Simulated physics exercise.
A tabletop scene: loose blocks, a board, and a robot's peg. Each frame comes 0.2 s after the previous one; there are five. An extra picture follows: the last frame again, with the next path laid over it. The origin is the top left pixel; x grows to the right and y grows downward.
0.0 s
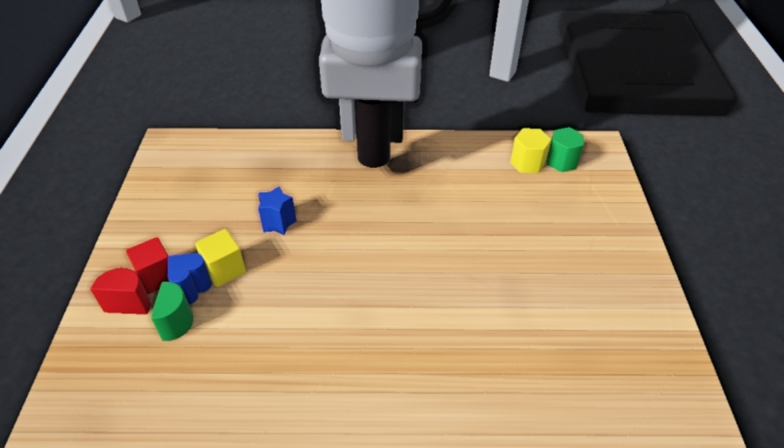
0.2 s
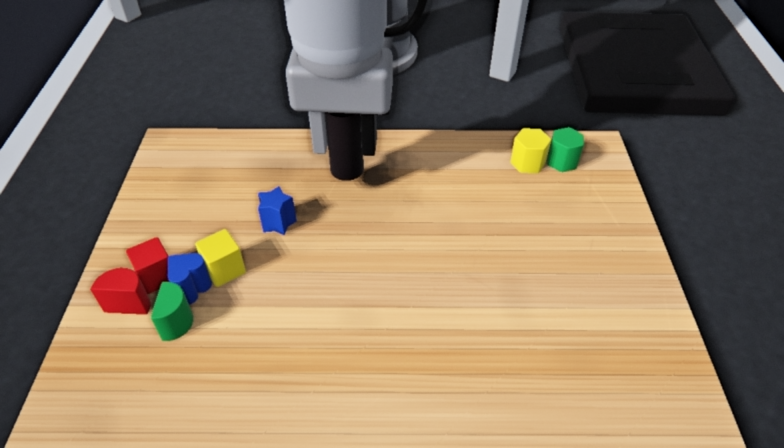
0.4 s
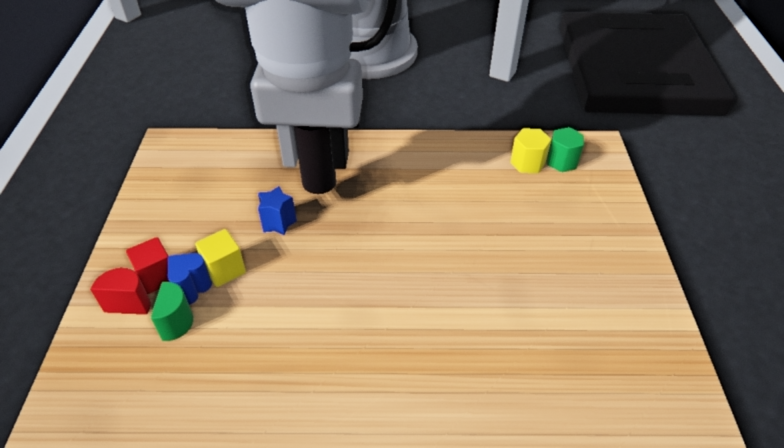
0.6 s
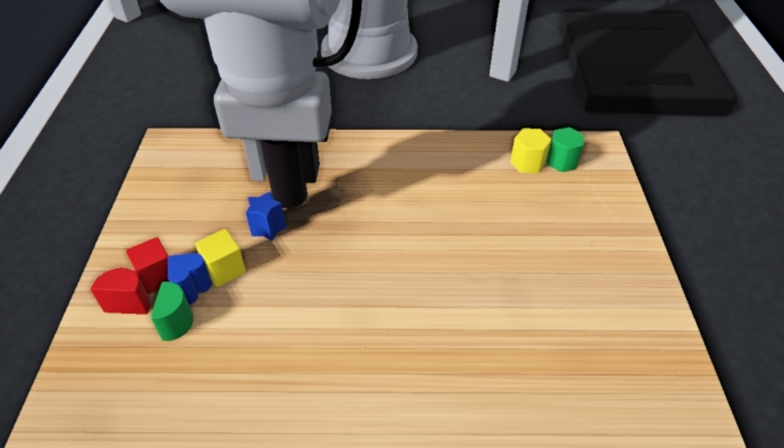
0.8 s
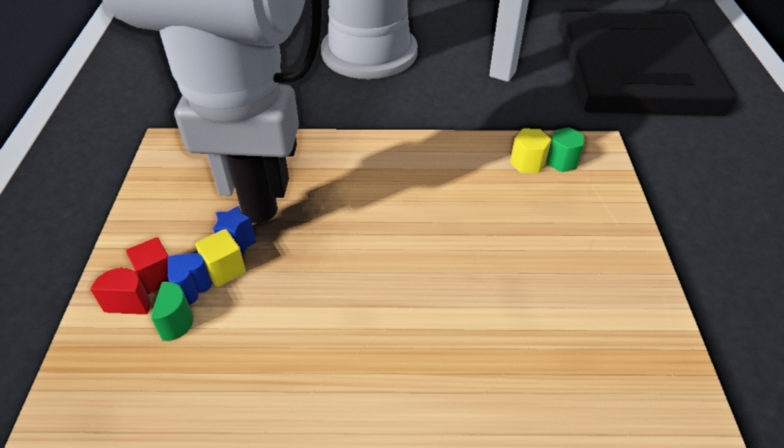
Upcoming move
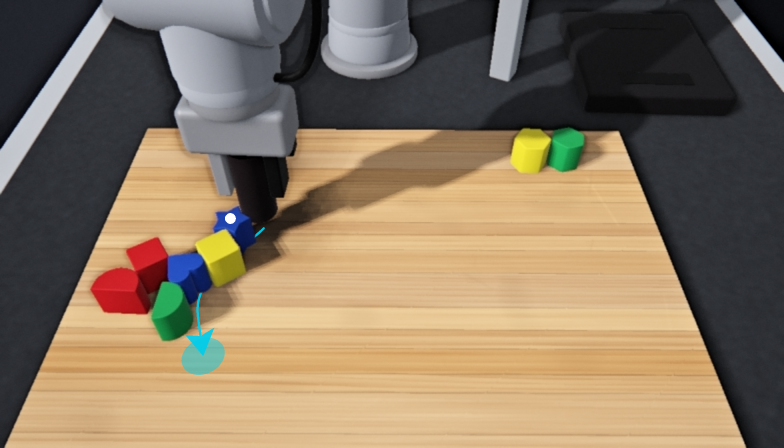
At the start, a robot's black peg stands at the back edge of a wooden table, with a blue star block apart from a cluster of blocks at left. The peg moves left and toward the viewer, reaches the star, then pushes it leftward until it sits close behind the yellow square block.
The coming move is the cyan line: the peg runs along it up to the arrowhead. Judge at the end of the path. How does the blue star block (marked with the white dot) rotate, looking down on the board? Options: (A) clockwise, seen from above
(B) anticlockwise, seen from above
A
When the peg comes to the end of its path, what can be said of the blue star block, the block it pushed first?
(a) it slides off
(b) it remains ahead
Answer: A.
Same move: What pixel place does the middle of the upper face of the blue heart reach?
When the path ends, it will be at (116, 322).
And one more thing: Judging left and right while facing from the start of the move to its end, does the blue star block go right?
Final answer: Yes.
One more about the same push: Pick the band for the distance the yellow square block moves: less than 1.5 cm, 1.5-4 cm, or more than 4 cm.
It shifts by more than 4 cm.
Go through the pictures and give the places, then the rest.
Tip of the peg (374, 158), middles of tops, green half-round block (168, 299), blue heart (183, 265), yellow square block (217, 245), blue star block (273, 198), in the first frame.
Peg (347, 170), nothing pushed, in the second frame.
Peg (319, 183), nothing pushed, in the third frame.
Peg (290, 197), blue star block (262, 203), in the fourth frame.
Peg (260, 211), green half-round block (168, 299), blue heart (183, 265), yellow square block (217, 245), blue star block (230, 219), in the fifth frame.
The line goes from (264, 228) by way of (226, 263) and (198, 306) to (203, 356); the dot is on the blue star block.
One third of the way, peg (220, 247); green half-round block (149, 313), turned 60° anticlockwise; blue heart (161, 288), turned 70° clockwise; yellow square block (193, 270), turned 80° anticlockwise; blue star block (184, 240), turned 40° clockwise.
Two thirds of the way, peg (191, 289); green half-round block (109, 351), turned 100° anticlockwise; blue heart (120, 320), turned 85° clockwise; yellow square block (156, 315), turned 65° anticlockwise; blue star block (167, 254), turned 70° clockwise.
At the end, peg (196, 340); green half-round block (103, 356), turned 115° anticlockwise; blue heart (116, 322), turned 100° clockwise; yellow square block (149, 342); blue star block (167, 254), turned 70° clockwise.
